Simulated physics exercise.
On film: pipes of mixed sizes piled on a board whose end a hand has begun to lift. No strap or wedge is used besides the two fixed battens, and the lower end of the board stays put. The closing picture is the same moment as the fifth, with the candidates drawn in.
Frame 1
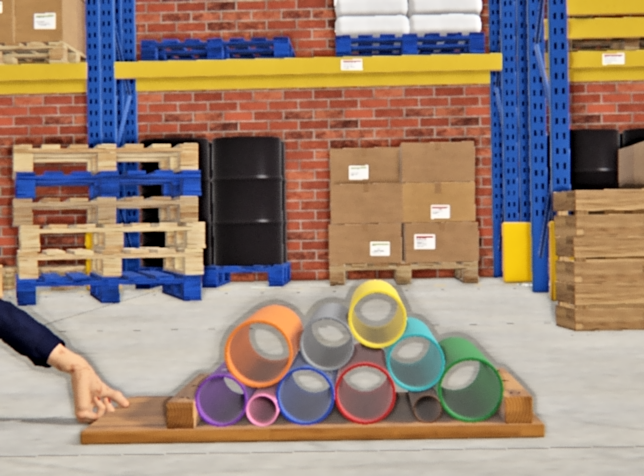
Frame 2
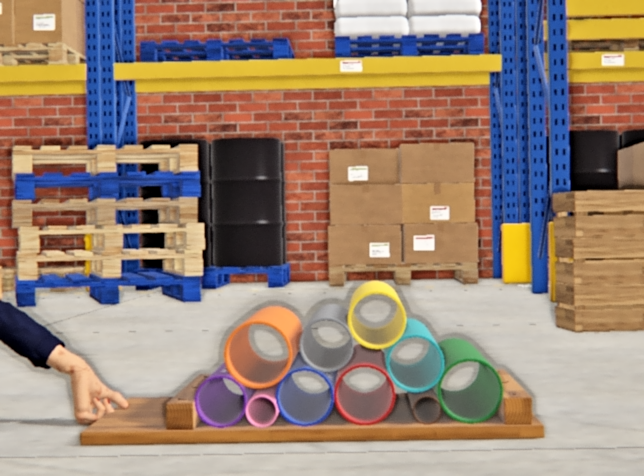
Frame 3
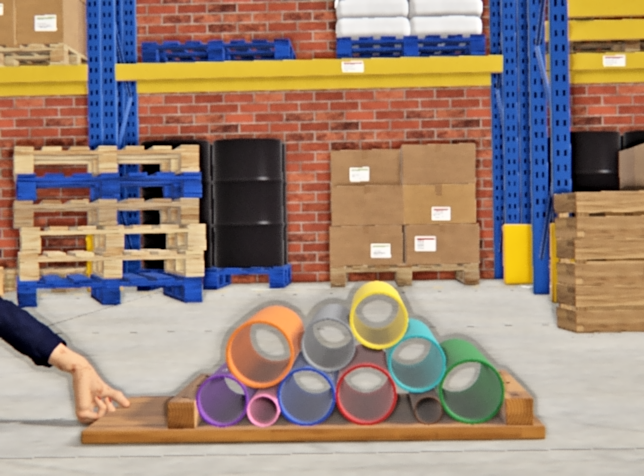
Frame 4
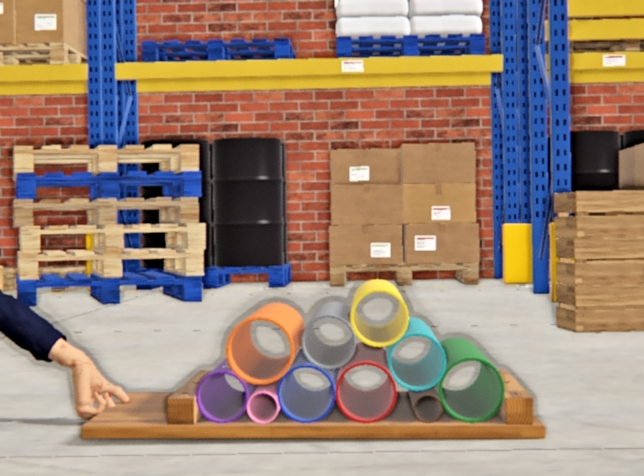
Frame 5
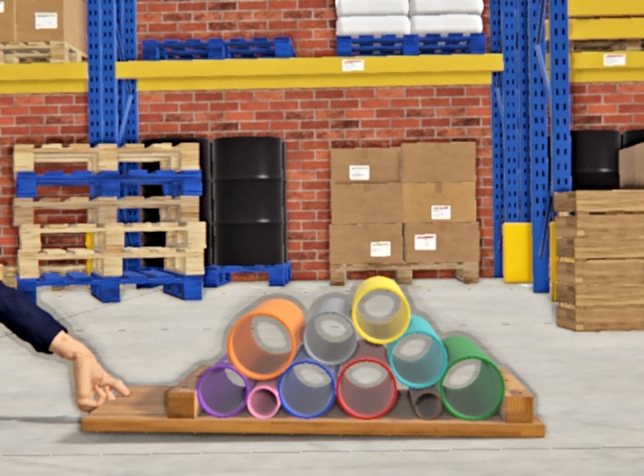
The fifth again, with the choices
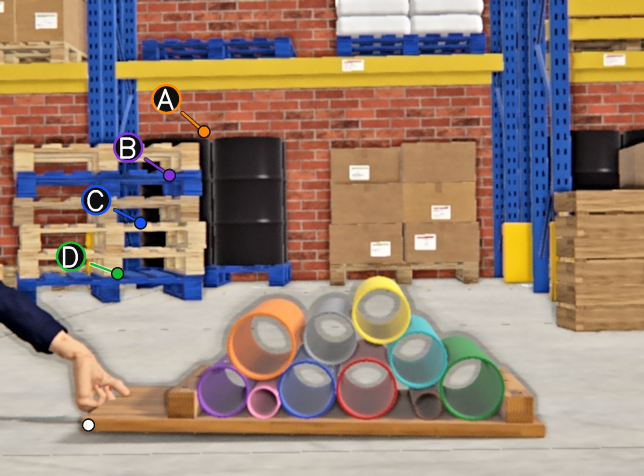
A hand at the left end of a wooden board barely moves, while the stacked pipes of mixed sizes and colours on the board stay almost still, shifting only very slightly, in a warehouse with pallets, barrels and boxes behind.
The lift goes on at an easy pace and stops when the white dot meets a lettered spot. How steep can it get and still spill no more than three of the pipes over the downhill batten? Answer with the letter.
Stop at A.
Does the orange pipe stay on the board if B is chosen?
The orange pipe: Yes.
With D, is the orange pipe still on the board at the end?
Yes, with D.
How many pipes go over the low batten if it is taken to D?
With D, none.
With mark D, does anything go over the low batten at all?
No.
On the copy, A at (204, 132); B at (170, 176); C at (141, 223); D at (118, 274); the white dot at (88, 425).
On A. First, board at 21°.
Then, board at 41°.
Finally, board at 42°, three over the low batten (turquoise, grey, yellow).
By contrast, B two over the low batten (turquoise, yellow); C none over the low batten; D none over the low batten.
